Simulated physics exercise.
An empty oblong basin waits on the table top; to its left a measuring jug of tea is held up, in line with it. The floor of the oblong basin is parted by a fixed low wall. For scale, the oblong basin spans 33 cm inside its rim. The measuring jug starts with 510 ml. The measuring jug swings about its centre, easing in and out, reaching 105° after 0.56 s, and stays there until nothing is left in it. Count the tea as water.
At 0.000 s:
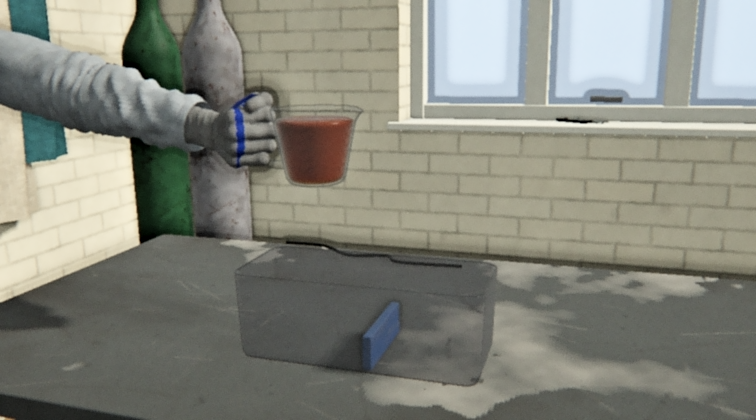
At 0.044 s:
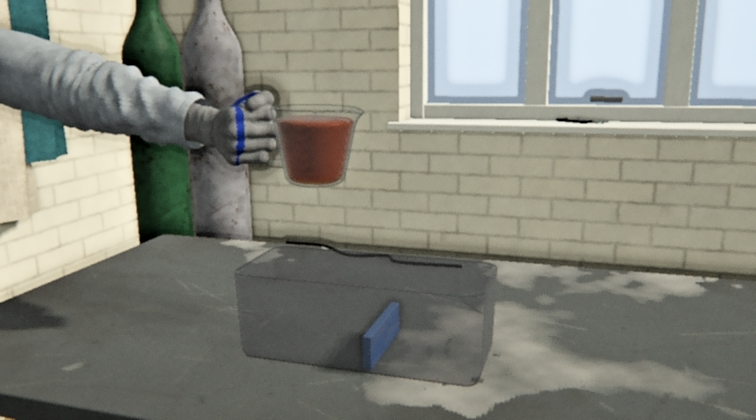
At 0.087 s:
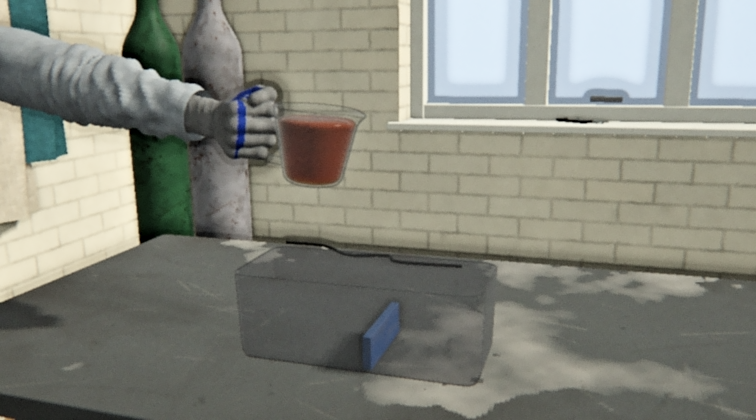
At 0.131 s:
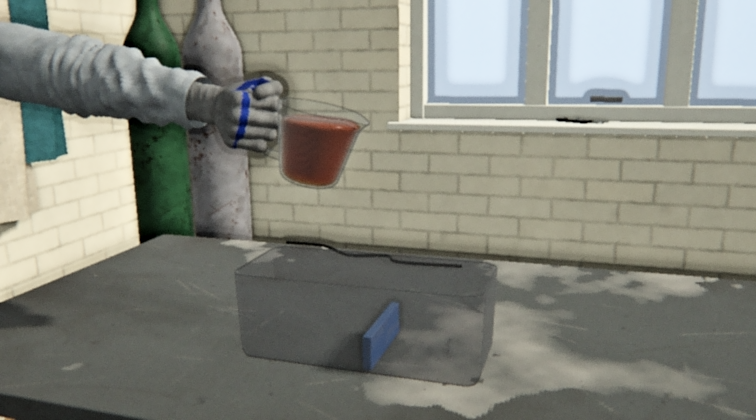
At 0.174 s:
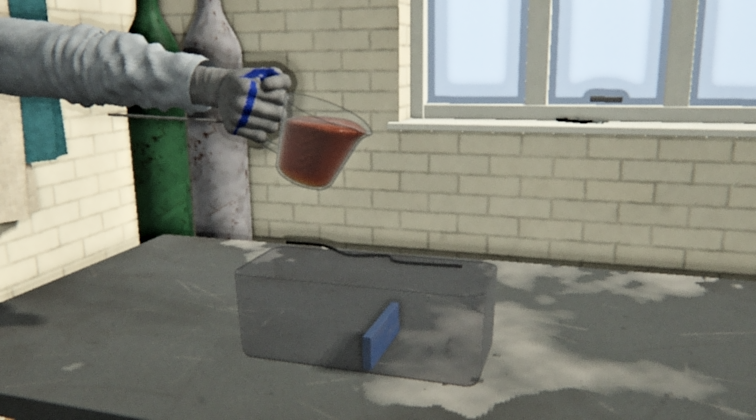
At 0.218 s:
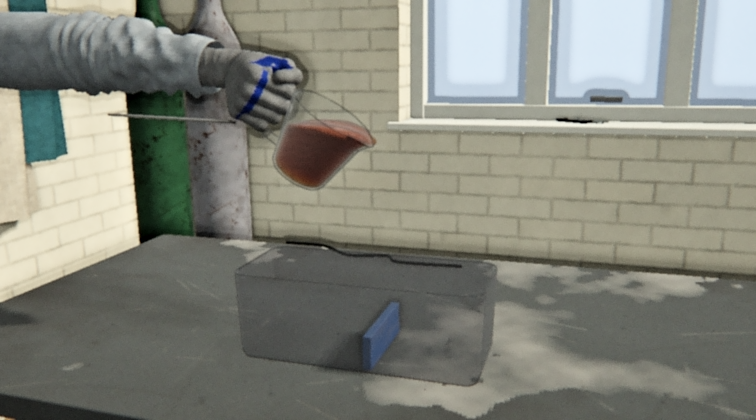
The video shows a gloved hand holding a clear measuring jug of reddish-brown liquid above a table with a transparent oblong basin containing a small blue wall, then steadily tilting the jug to the right as the liquid shifts toward its rim.
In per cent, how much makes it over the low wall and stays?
About 89 per cent.
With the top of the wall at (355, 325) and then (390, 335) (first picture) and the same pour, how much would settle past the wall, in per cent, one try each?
In turn about 90 and 75 per cent.
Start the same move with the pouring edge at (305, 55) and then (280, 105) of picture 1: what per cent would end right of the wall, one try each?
First 15, then 10 per cent.
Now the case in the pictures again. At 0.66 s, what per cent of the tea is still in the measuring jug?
Some 4 per cent.
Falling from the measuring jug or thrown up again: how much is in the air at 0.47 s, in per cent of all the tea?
Near 38 in a hundred.
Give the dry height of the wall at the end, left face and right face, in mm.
Some 44 mm on the left and 20 mm on the right.
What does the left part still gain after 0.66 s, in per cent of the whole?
Some 6 per cent.
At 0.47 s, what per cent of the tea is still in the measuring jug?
Some 36 per cent.
Then, 0.47 s in, the tilt is 99° and 36 per cent is still to pour, 0 is left of the wall and 25 right of it.
Then, 0.66 s in, the tilt is 105° and 4 per cent is still to pour, 3 is left of the wall and 80 right of it.
Then, 0.85 s in, the tilt is 105° and 0 per cent is still to pour, 7 is left of the wall and 89 right of it.
Then, 1.06 s in, the tilt is 105° and 0 per cent is still to pour, 8 is left of the wall and 89 right of it.
Finally, 8 per cent lies left of the wall, 89 right of it and 3 outside.
